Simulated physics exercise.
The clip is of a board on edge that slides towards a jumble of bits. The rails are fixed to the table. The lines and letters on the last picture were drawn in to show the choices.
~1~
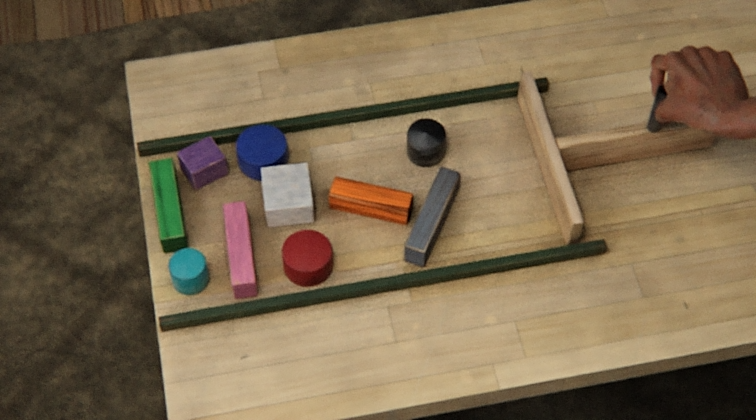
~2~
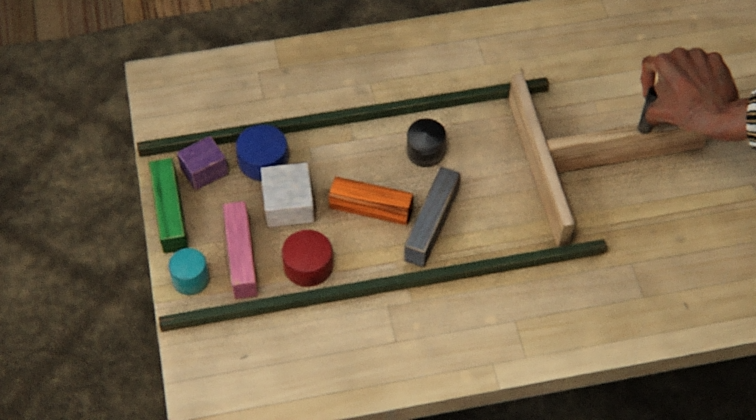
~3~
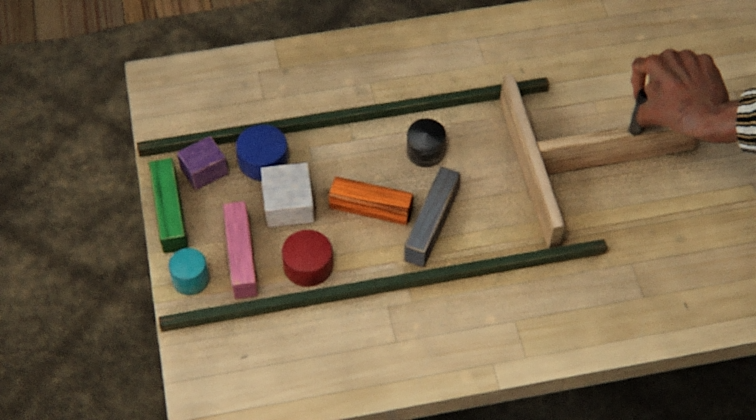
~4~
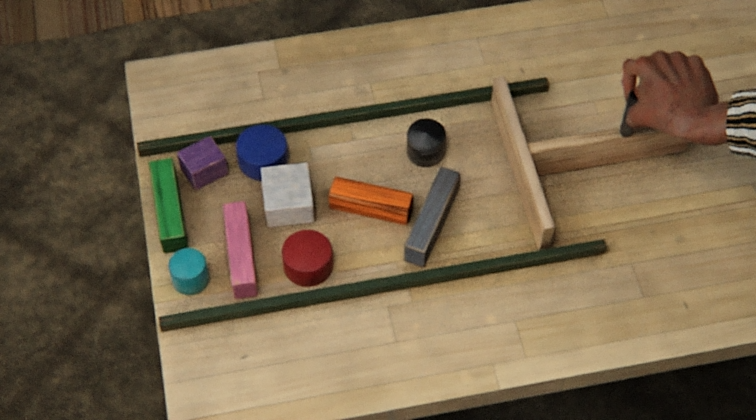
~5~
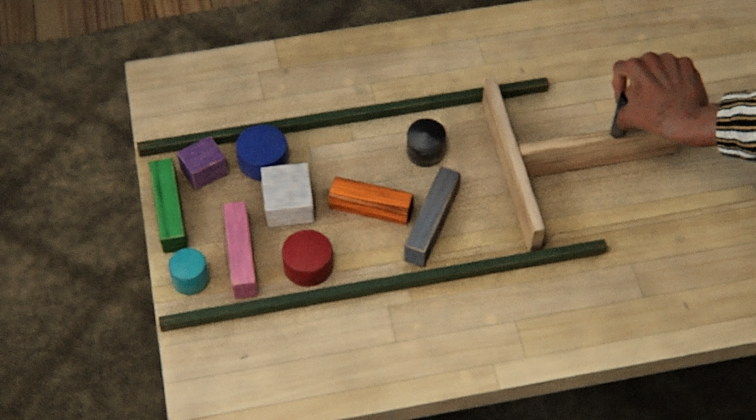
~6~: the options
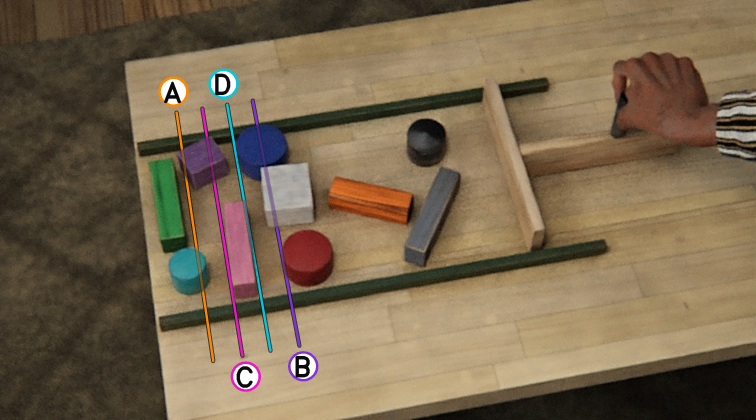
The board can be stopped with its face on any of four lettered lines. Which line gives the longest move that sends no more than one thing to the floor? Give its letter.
At B, and not beyond.
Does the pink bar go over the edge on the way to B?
No.
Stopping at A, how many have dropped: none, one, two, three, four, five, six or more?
Six or more.
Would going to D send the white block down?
By then, no.
On the marked copy, A at (194, 229); B at (275, 215); C at (221, 224); D at (247, 220).
Taking B. A third of the way, board (428, 165); black tin (393, 148); grey stick (415, 219).
Two thirds of the way, board (342, 179); pink bar (223, 254); white block (225, 193).
When it is over, board (278, 190); green stick over the edge; turquoise tin (158, 289); one fallen.
As for the rest, A drops six; C drops four; D drops two.
